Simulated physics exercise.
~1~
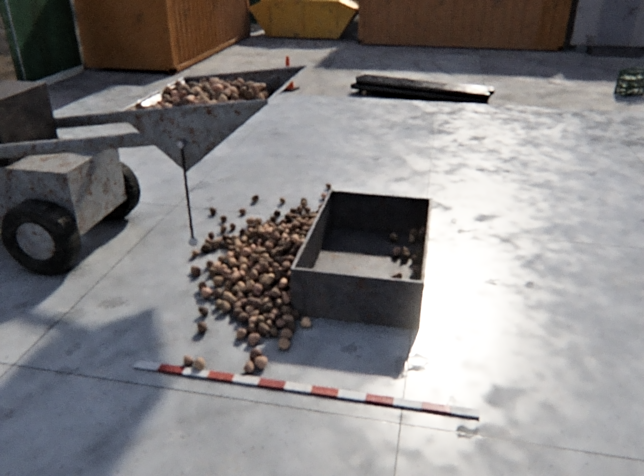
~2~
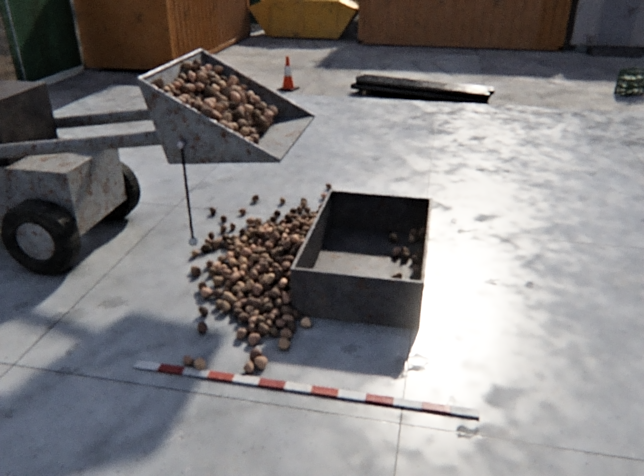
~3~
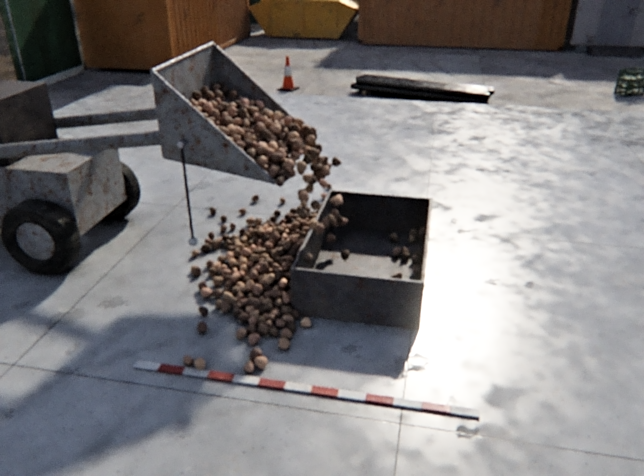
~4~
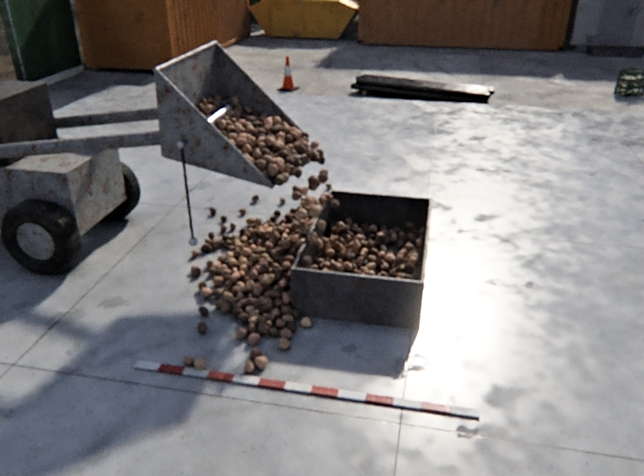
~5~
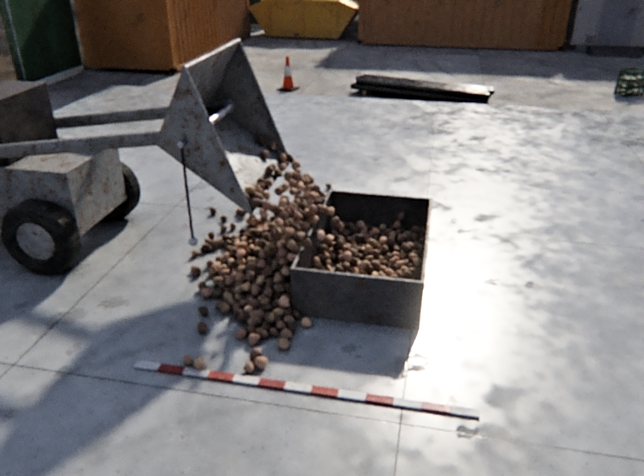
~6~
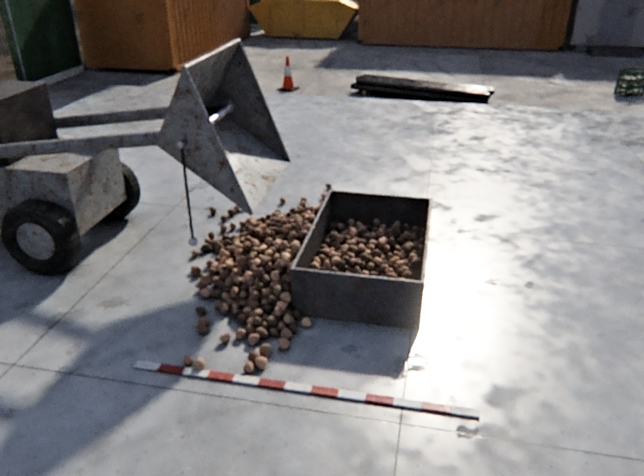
On a sunlit concrete yard, a loader tipped its bucket of round brown stones toward a dark open bin beside a loose heap, and they spilled out until the bucket was empty, some landing in the bin and the rest on the heap.
